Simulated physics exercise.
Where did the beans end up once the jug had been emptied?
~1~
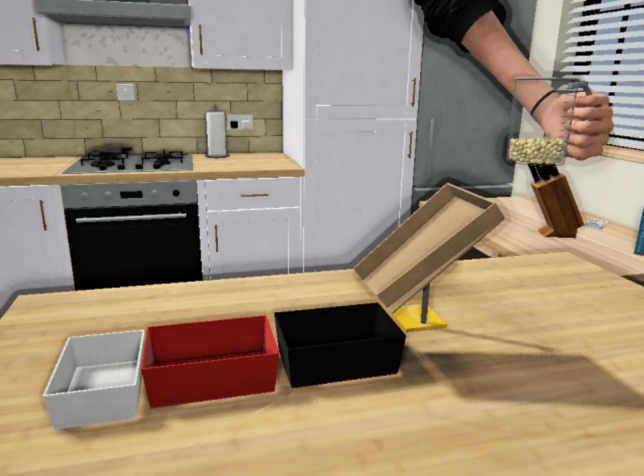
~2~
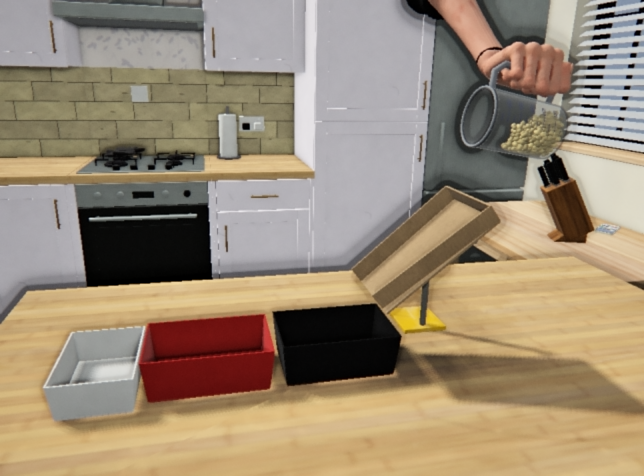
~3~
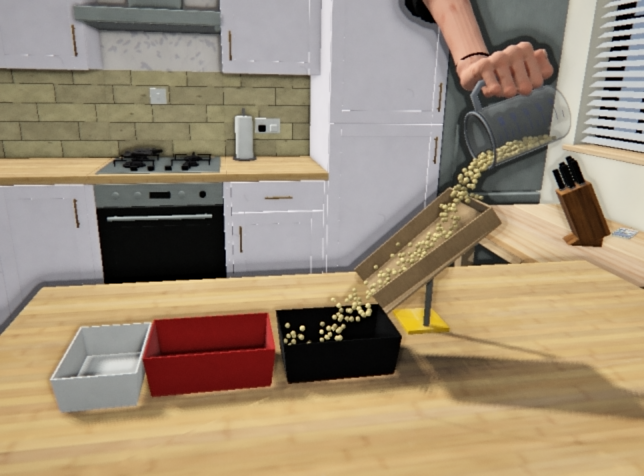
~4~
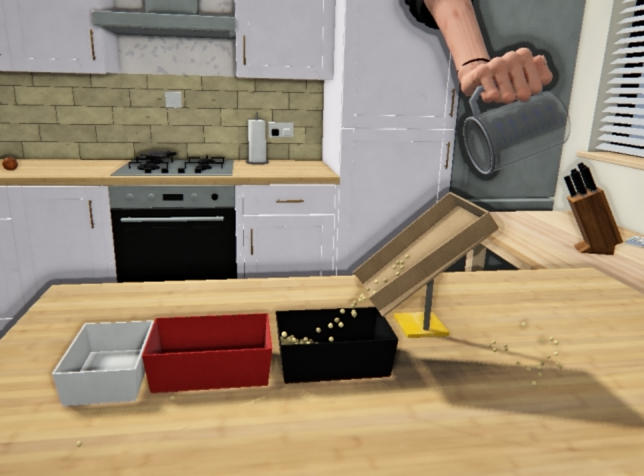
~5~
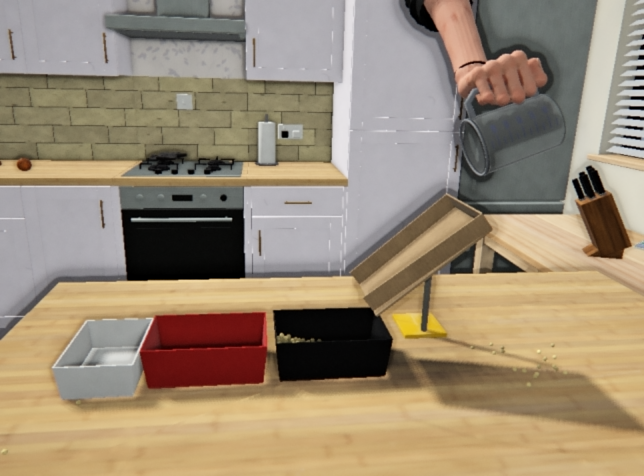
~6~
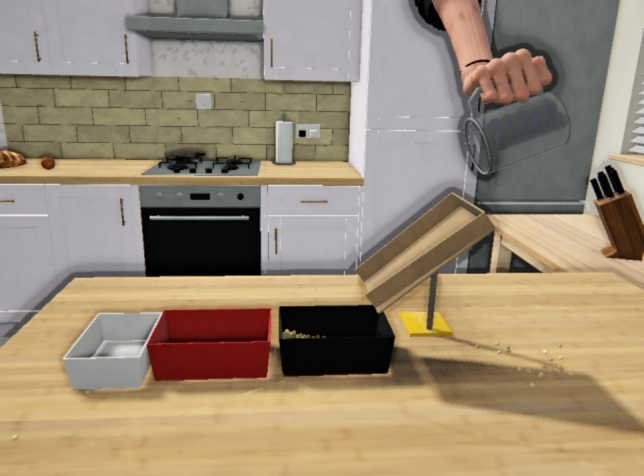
Nearly all of them ended up in the black tin, with only a few scattered on the table and none in the red or white tins.
